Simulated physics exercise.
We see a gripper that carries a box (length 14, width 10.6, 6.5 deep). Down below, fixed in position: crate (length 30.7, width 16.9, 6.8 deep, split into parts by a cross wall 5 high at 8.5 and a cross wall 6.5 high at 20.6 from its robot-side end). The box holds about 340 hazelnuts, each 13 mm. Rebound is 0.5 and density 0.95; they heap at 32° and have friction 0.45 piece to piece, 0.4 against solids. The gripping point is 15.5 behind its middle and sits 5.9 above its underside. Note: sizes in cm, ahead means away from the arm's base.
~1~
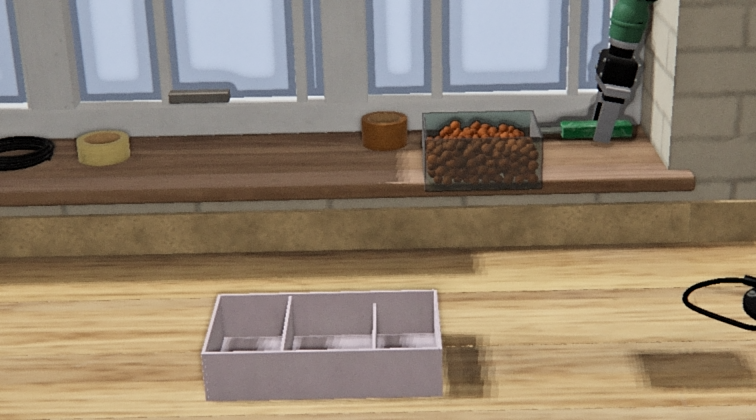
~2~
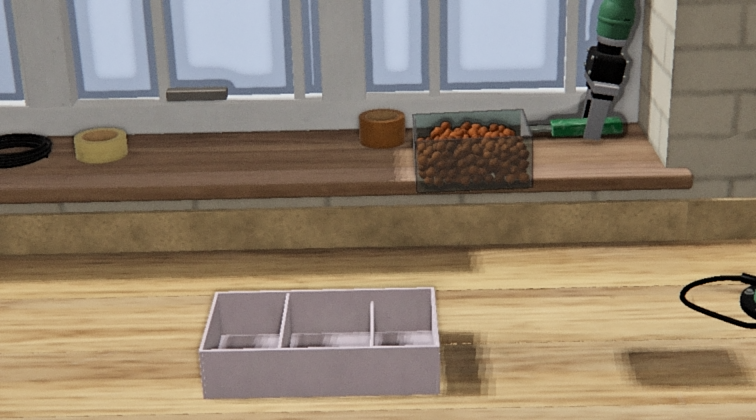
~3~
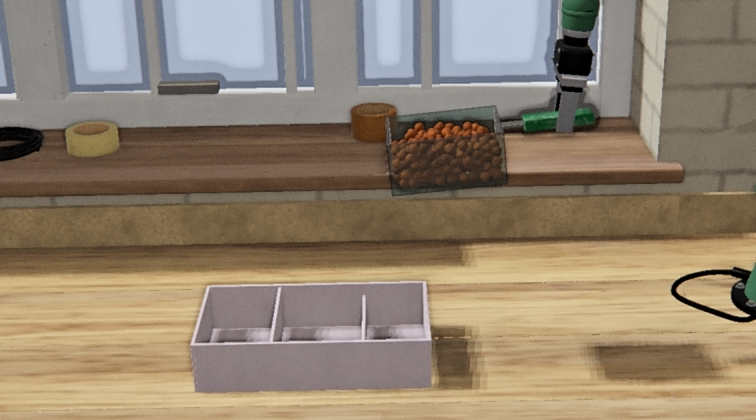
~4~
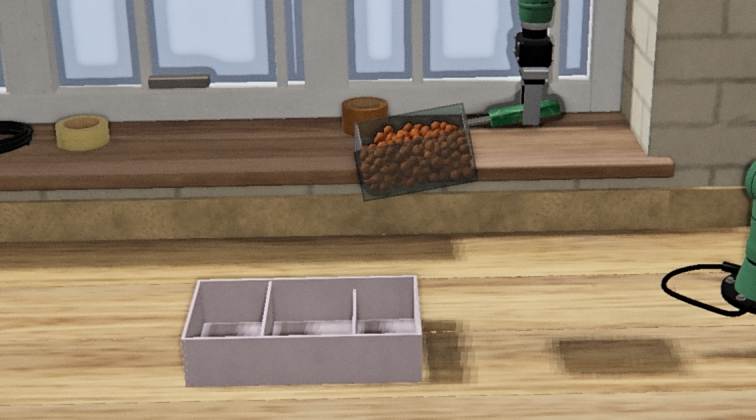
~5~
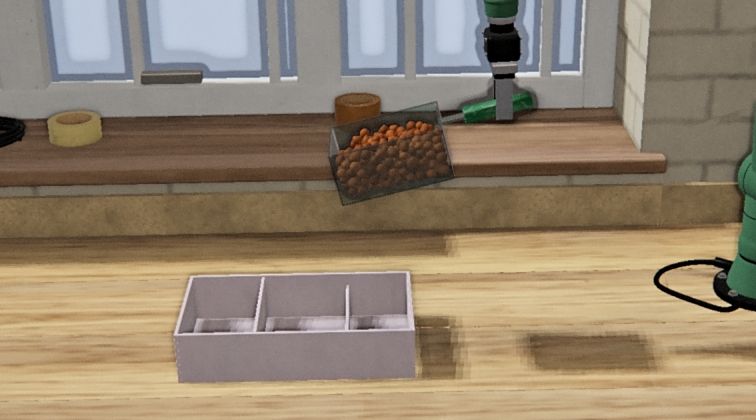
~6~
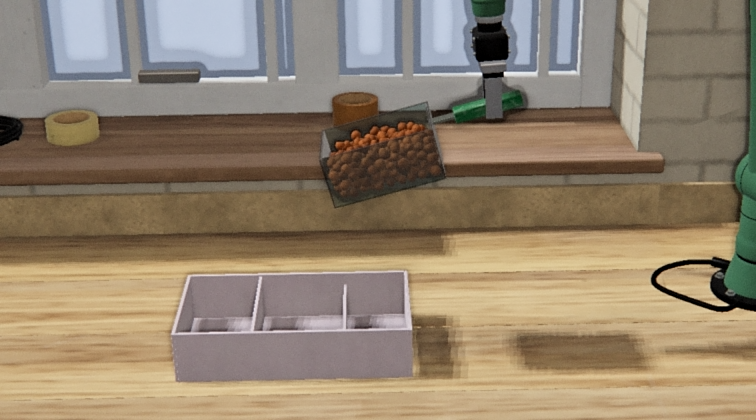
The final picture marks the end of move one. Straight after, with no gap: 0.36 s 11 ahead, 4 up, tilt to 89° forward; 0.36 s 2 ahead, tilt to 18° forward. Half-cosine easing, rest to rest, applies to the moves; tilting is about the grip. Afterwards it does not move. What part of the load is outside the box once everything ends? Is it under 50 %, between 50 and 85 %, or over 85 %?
It is under 50 %.
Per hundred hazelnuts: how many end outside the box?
Estimate: About 20 %.
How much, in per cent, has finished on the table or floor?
Roughly 5 %.
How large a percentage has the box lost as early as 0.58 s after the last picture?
Near 20 per cent so far.
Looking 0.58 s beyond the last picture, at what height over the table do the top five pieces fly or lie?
Close to 28 cm.
Then, 0.29 s later, tilted 82° forward, highest piece 28 above the table; 336 in the box, 2 in flight or on a rim.
Then, 0.58 s later, tilted 43° forward, highest piece 29 above the table; 276 in the box, 39 in the robot-side part, 10 in the middle part, 3 in the far-side part, 10 in flight or on a rim.
Then, 0.92 s later, tilted 18° forward, highest piece 34 above the table; 267 in the box, 39 in the robot-side part, 10 in the middle part, 3 in the far-side part, 3 on the table or floor, 16 in flight or on a rim.
Then, 1.97 s later, tilted 18° forward, highest piece 34 above the table; 267 in the box, 39 in the robot-side part, 19 on the table or floor, 10 in the middle part, 3 in the far-side part.
At rest, 267 in the box, 39 in the robot-side part, 19 on the table or floor, 10 in the middle part, 3 in the far-side part. That is 21 % outside the box.
